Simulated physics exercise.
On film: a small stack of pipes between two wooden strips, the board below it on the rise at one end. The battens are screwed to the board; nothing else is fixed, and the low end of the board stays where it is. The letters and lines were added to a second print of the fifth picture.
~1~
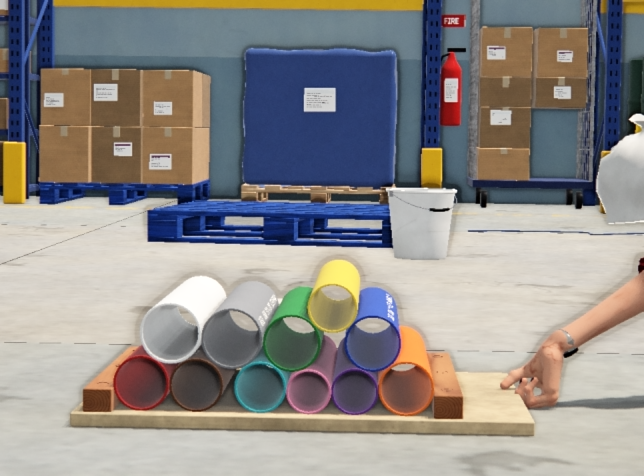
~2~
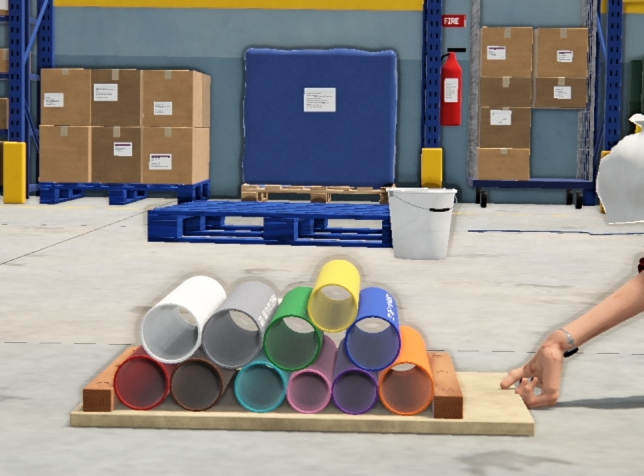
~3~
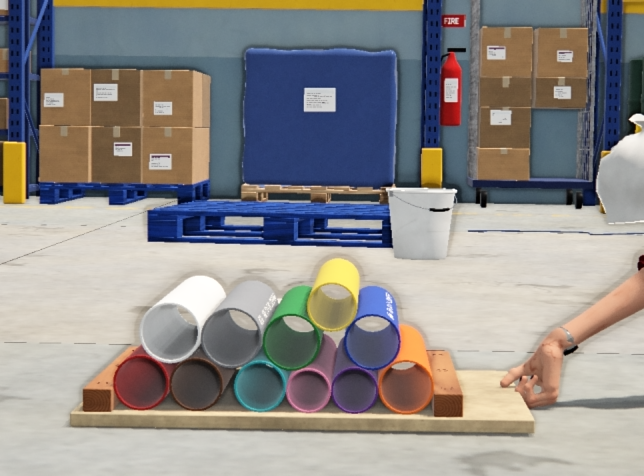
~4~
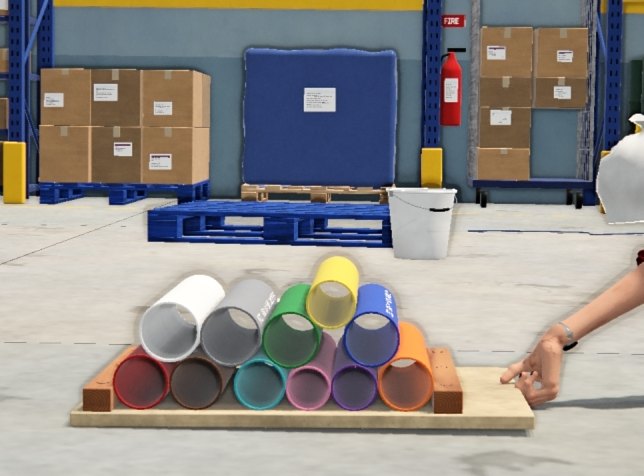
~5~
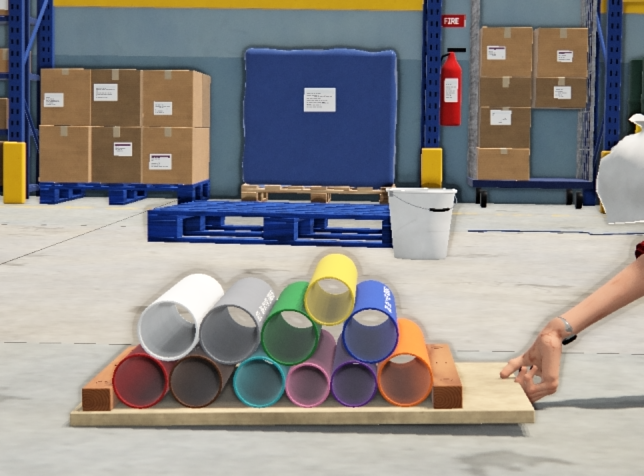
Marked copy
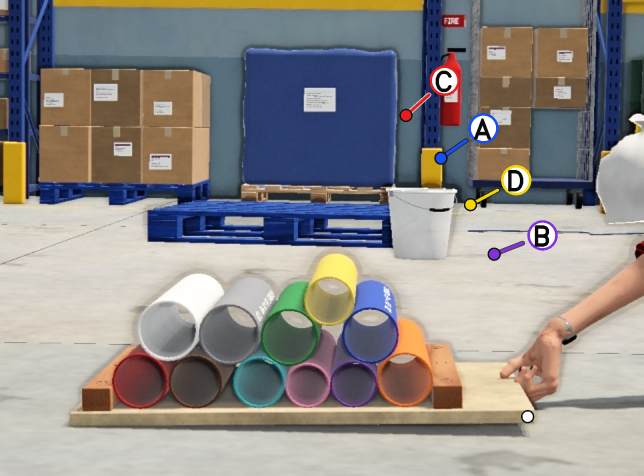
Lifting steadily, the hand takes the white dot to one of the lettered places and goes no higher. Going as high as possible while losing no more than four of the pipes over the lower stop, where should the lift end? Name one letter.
The last mark within the limit is B.
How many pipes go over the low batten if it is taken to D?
The count is five.
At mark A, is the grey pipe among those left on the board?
No, with A.
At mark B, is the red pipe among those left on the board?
Yes, with B.
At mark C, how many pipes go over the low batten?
It comes to five.
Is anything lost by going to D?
At D: Yes.
On the marked copy, A at (441, 158); B at (494, 254); C at (406, 115); D at (470, 204); the white dot at (528, 417).
Taking B. A third of the way, board at 15°.
Two thirds of the way, board at 22°.
When it is over, board at 22°, one over the low batten (white).
As for the rest, A five over the low batten; C five over the low batten; D five over the low batten.
